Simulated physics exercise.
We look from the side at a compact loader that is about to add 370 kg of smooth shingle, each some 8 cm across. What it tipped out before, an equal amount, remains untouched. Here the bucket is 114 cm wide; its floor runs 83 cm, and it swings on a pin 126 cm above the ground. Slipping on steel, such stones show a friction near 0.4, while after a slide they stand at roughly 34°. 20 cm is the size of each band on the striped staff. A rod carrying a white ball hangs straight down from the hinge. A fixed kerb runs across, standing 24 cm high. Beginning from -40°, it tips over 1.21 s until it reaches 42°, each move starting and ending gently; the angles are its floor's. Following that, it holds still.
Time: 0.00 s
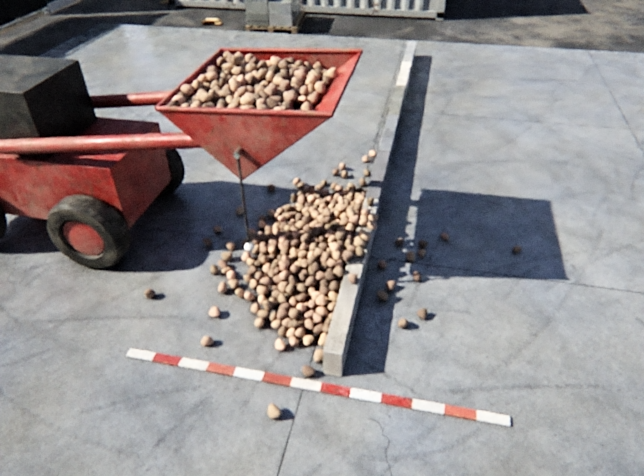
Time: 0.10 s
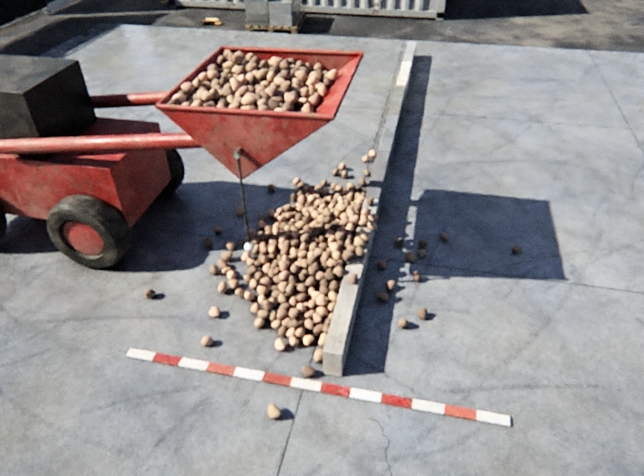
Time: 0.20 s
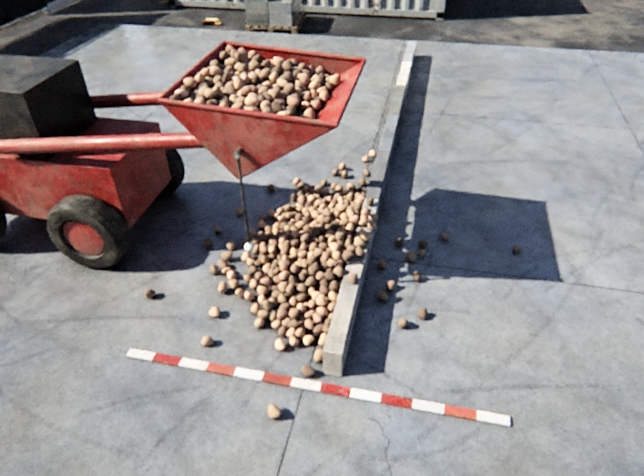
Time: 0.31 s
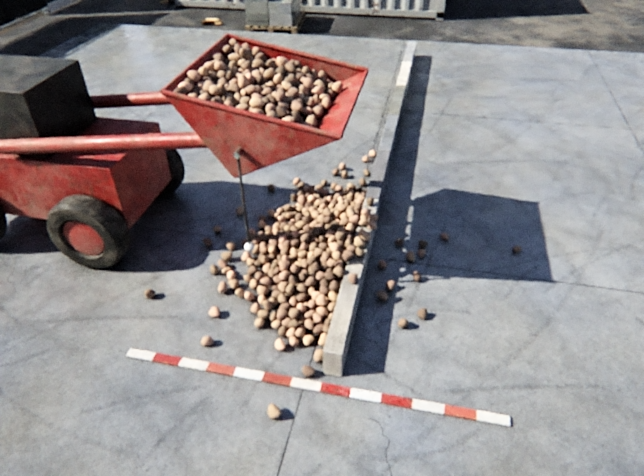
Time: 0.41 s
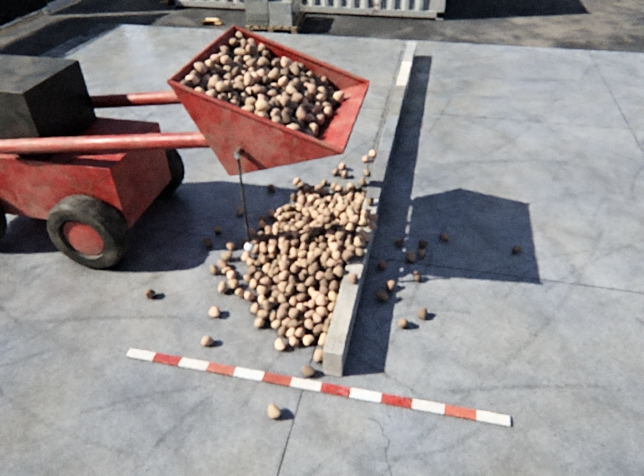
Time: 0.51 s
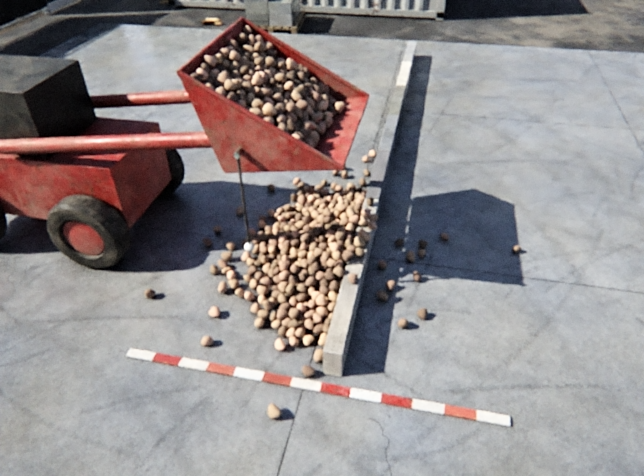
The footage shows a red loader's bucket, heaped with round stones, tilting gradually down toward the right above an earlier pile beside a low kerb, while the stones inside shift and the bucket's shadow changes shape.
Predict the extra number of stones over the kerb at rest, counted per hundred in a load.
About 63 more per hundred stones.
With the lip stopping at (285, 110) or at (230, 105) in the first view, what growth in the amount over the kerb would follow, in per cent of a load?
First place: Roughly 15 %; second place: Roughly 0 %.
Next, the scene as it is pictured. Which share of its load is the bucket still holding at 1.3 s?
Around 35 in a hundred.
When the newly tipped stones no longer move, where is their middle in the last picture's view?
They end up centred around (395, 254).
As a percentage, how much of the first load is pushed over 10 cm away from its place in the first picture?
Estimate: 5 %, roughly.
After 0.9 s the floor is at 29°; in per cent of one load, 99 in the bucket, 99 on this side of the kerb, 2 over the kerb; the foremost stones are at (433, 267).
After 1.3 s the floor is at 42°; in per cent of one load, 36 in the bucket, 151 on this side of the kerb, 13 over the kerb; the foremost stones are at (433, 267).
After 1.7 s the floor is at 42°; in per cent of one load, 1 in the bucket, 148 on this side of the kerb, 51 over the kerb; the foremost stones are at (495, 258).
After 4.3 s the floor is at 42°; in per cent of one load, 0 in the bucket, 135 on this side of the kerb, 65 over the kerb; the foremost stones are past the picture's edge. Net gain over the kerb, 63.
